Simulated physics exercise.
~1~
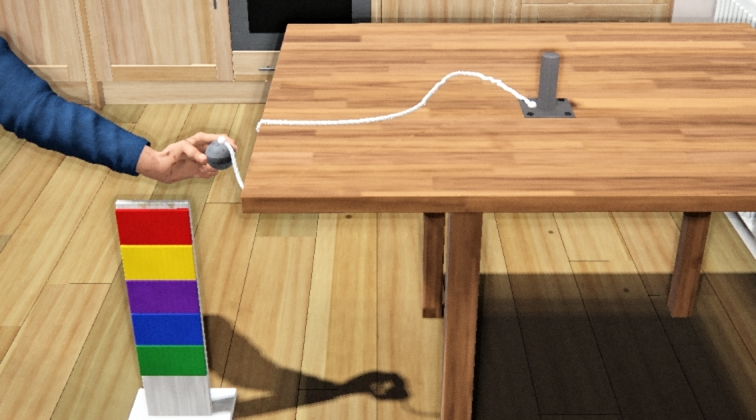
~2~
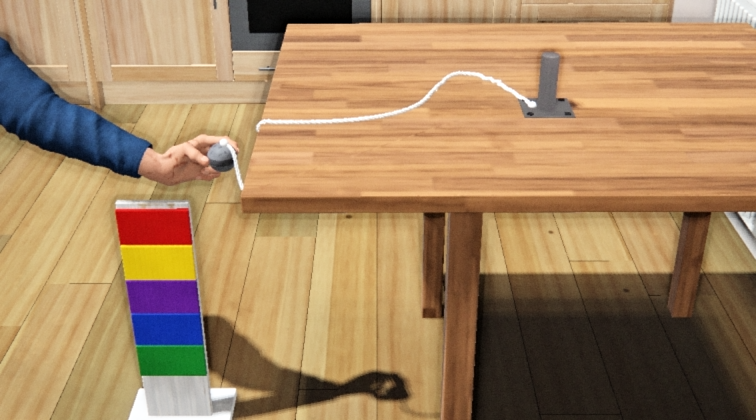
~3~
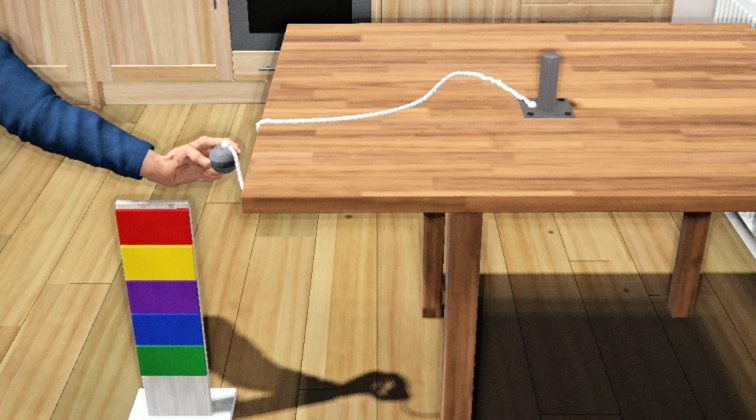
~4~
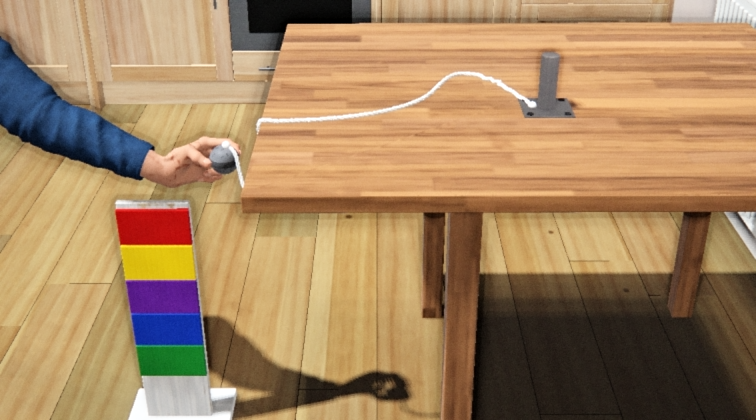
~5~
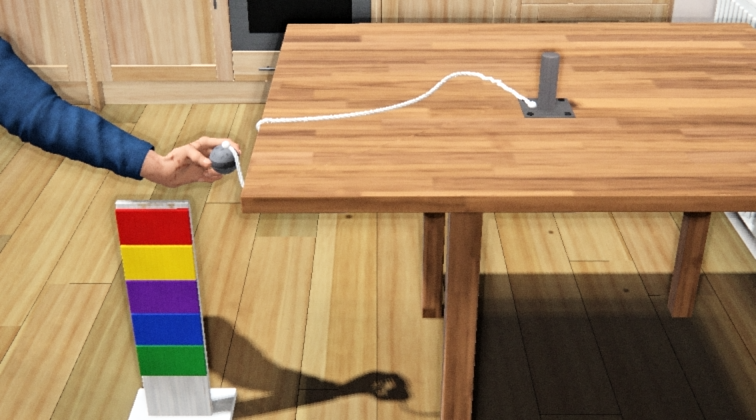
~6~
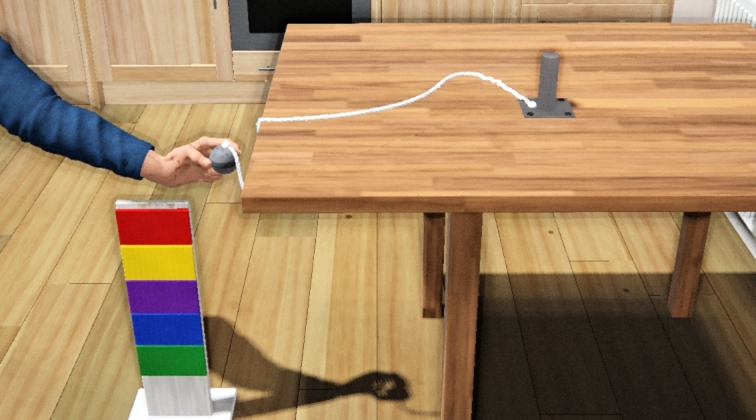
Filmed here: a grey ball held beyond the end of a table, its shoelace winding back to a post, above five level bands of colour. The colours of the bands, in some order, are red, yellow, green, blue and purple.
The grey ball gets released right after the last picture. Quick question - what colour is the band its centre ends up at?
It's the green band.
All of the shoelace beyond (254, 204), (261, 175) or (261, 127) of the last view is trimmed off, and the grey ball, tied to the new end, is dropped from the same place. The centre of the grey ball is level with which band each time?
Lab note - try 1: Purple; try 2: Yellow; try 3: Red.
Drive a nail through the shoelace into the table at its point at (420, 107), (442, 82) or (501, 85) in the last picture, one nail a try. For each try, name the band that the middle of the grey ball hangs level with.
Taking the three tries in turn, you'd get yellow, purple and blue.
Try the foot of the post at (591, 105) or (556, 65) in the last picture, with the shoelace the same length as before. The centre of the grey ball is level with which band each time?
For the first spot, blue; for the second, blue.
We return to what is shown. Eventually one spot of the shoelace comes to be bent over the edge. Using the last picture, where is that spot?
That spot lies near (375, 111).
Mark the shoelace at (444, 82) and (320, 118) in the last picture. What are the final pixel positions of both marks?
(374, 103) for the first, (269, 154) for the second.
A little later, ball near (266, 327); level with blue.
Next, ball near (294, 343); level with green.
When it is over, ball near (283, 351); level with green. Its middle rests at the green band.
